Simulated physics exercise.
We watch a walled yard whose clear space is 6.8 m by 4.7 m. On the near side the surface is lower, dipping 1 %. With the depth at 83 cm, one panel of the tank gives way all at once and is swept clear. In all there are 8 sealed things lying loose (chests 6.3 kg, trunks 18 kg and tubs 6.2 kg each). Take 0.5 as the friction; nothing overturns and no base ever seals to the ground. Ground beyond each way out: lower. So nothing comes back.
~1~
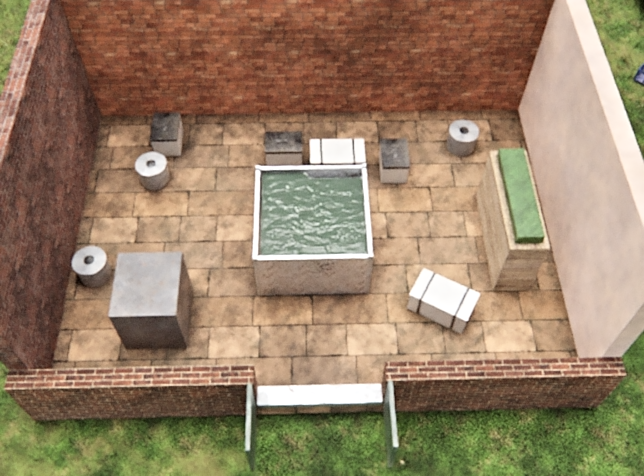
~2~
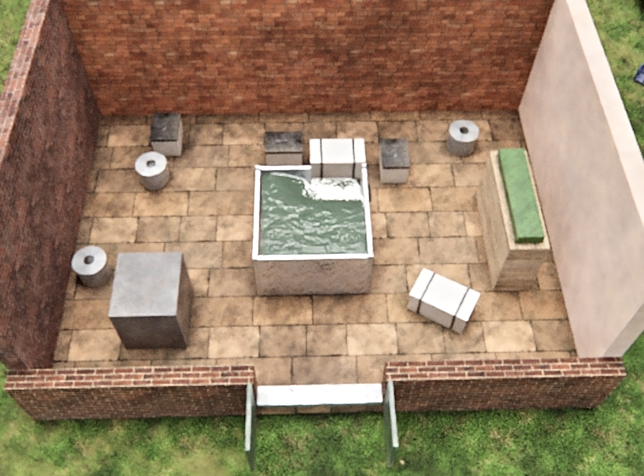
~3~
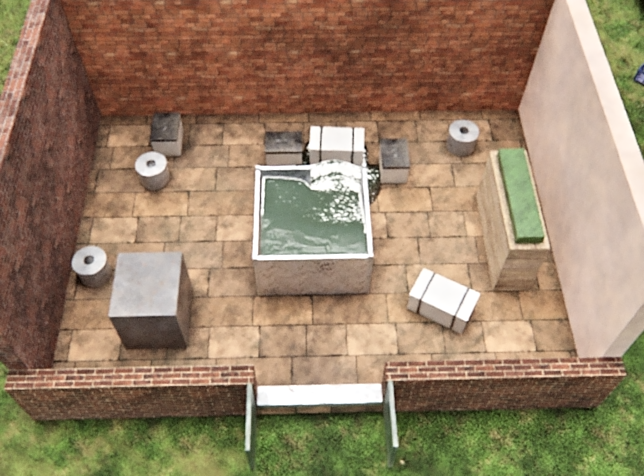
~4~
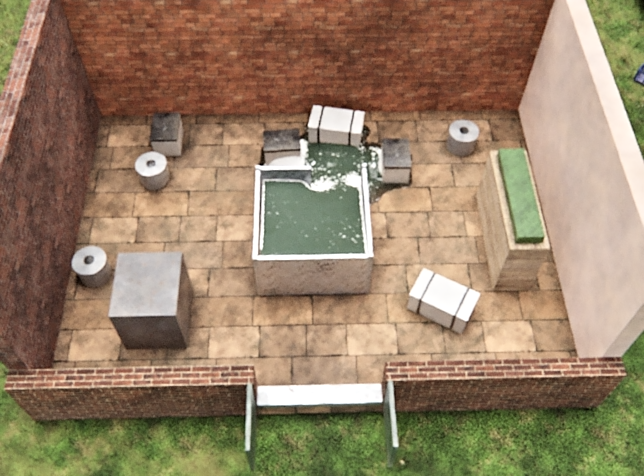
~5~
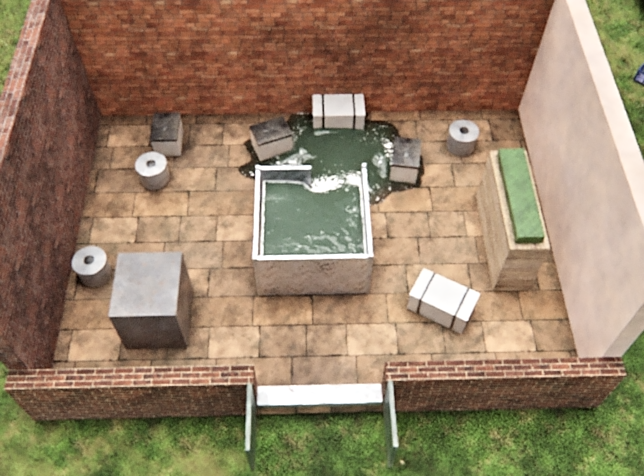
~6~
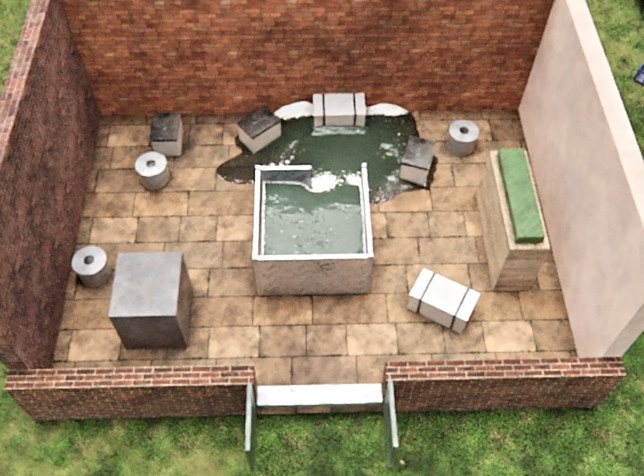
Green water surged out through the back of the square tank, pushing a white strapped box against the brick wall, then spread across the paving and shoved two gray-topped boxes outward to either side.
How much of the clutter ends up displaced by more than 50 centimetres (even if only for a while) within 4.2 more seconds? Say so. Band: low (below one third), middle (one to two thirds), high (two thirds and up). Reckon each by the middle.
High.
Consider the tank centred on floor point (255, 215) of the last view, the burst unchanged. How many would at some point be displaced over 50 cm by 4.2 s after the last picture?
In that case the number is 6.
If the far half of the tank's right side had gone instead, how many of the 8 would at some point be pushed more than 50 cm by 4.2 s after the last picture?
Then the count would be 4.
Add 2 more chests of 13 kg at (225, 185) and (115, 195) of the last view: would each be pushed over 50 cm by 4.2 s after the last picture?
Well, in turn they are below that and above that.
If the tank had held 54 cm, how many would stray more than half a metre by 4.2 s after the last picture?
Then the count would be 6.
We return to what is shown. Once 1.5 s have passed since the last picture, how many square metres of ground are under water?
About 13 m2 is covered.
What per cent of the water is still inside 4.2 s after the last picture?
Roughly 100 percent.
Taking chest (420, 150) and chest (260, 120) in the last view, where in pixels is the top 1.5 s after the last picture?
Estimated pixels: (484, 161) and (162, 147).
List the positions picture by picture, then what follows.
The first picture shows a trunk at (337, 151), on the bottom; a chest at (284, 141), on the bottom; 1.9 m2 under water; 0 of 8 have shifted.
The second picture shows a trunk at (337, 150), on the bottom; a chest at (284, 141), on the bottom; water covers 2.3 m2; 0 of 8 have shifted.
The third picture shows a trunk at (337, 139), on the bottom, 21 cm from its start; a chest at (284, 141), on the bottom; 2.9 m2 under water; 1 of 8 have shifted.
The fourth picture shows a trunk at (336, 119) rests on the ground, 61 cm from its start; a chest at (282, 139), on the bottom, 5 cm from its start; water covers 3.8 m2; 1 of 8 have shifted.
The fifth picture shows a trunk at (339, 105) rests on the ground, 93 cm from its start; a chest at (271, 130), on the bottom, 29 cm from its start; 5.1 m2 under water; 3 of 8 have shifted.
The sixth picture shows a trunk at (339, 104), on the bottom, 93 cm from its start; a chest at (259, 121) rests on the ground, 56 cm from its start; 6.1 m2 under water; 3 of 8 have shifted.
Then, 0.4 s after the last picture 3 of 8 are over 50 cm from their spots; 1 afloat.
Then, 1.5 s after the last picture 5 of 8 are over 50 cm from their spots; 3 afloat.
Then, 2.8 s after the last picture 6 of 8 are over 50 cm from their spots; 5 afloat.
Then, 4.2 s after the last picture 7 of 8 are over 50 cm from their spots, and 7 have been at some point; 7 afloat.
